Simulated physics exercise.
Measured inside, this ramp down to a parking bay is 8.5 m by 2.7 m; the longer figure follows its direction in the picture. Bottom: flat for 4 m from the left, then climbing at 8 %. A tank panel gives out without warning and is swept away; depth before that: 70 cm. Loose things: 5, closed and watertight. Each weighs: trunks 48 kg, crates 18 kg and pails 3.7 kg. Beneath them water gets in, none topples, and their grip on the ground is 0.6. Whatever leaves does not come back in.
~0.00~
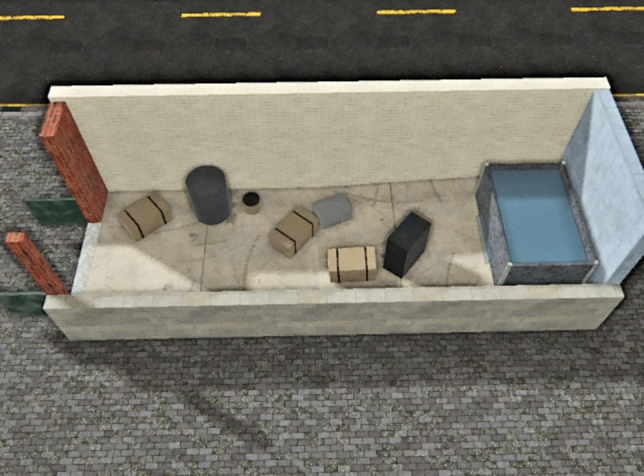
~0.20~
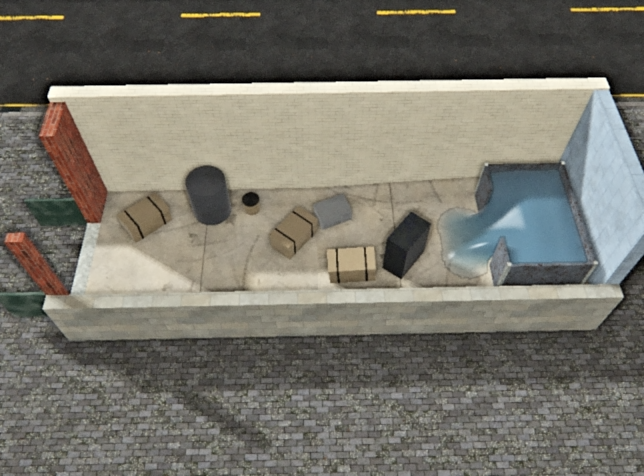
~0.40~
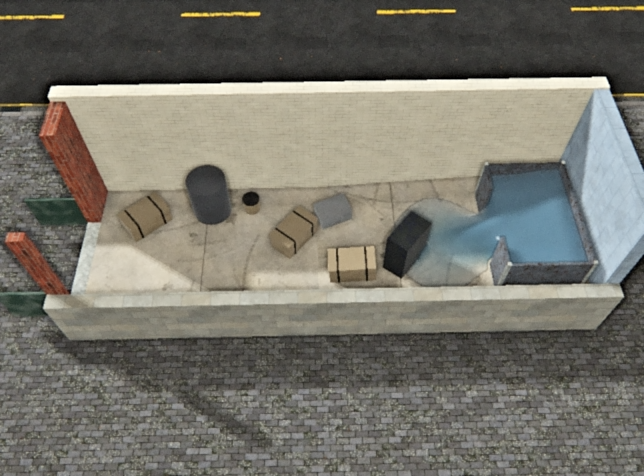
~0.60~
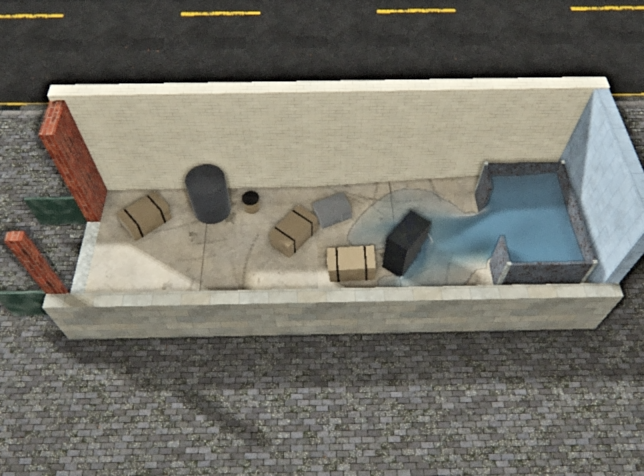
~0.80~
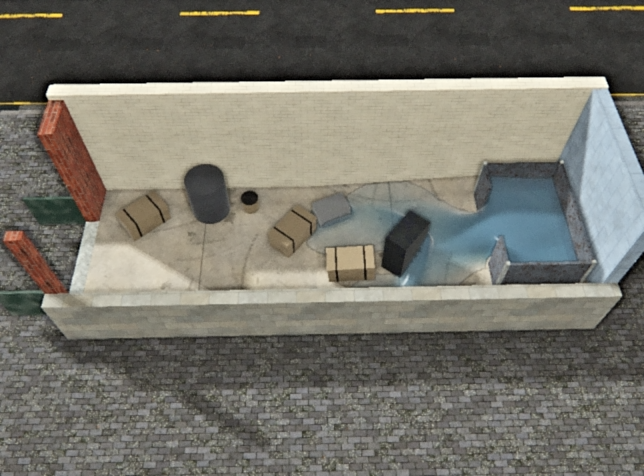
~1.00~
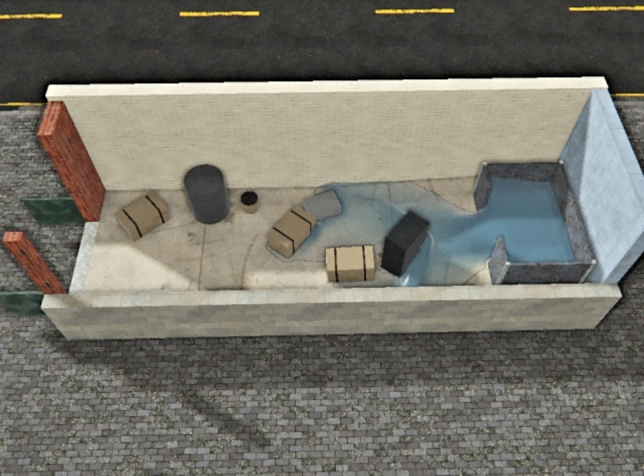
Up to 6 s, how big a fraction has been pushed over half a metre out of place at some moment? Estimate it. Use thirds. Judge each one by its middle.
One to two thirds.
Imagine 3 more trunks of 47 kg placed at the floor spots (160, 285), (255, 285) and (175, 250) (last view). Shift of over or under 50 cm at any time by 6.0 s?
In that order: Crosses the line, then crosses the line, then stays inside the line.
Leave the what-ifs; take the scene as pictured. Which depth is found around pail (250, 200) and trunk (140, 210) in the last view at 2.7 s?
First roughly 8 cm, second roughly 2 cm.
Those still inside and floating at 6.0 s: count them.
The count is 1.
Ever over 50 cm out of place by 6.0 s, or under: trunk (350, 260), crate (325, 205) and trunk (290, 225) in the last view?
In sequence: Within the mark / beyond the mark / within the mark.
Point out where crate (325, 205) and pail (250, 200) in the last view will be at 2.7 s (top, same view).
They should sit about (248, 193) and (140, 287) in the last view.
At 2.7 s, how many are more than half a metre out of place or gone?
2.
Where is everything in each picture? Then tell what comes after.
A crate at (334, 207), on the bottom; a trunk at (294, 226), on the bottom; water covers 2.5 m2; 0 of 5 have shifted, in the first picture.
A crate at (334, 207), on the bottom; a trunk at (294, 227) rests on the ground; water covers 3.5 m2; 0 of 5 have shifted, in the second picture.
A crate at (334, 206), on the bottom; a trunk at (294, 226), on the bottom; water covers 4.8 m2; 0 of 5 have shifted, in the third picture.
A crate at (333, 206), on the bottom; a trunk at (293, 225), on the bottom; 6.1 m2 under water; 0 of 5 have shifted, in the fourth picture.
A crate at (332, 205) rests on the ground; a trunk at (293, 225), on the bottom; 7.5 m2 under water; 0 of 5 have shifted, in the fifth picture.
A crate at (323, 203) rests on the ground, 18 cm from its start; a trunk at (292, 226), on the bottom; water covers 8.7 m2; 1 of 5 have shifted, in the sixth picture.
After 1.4 s 1 of 5 are over 50 cm from their spots; 0 afloat.
After 2.7 s 2 of 5 are over 50 cm from their spots; 2 afloat.
After 4.2 s 2 of 5 are over 50 cm from their spots; 1 afloat.
After 6.0 s 2 of 5 are over 50 cm from their spots, and 2 have been at some point; 1 afloat.
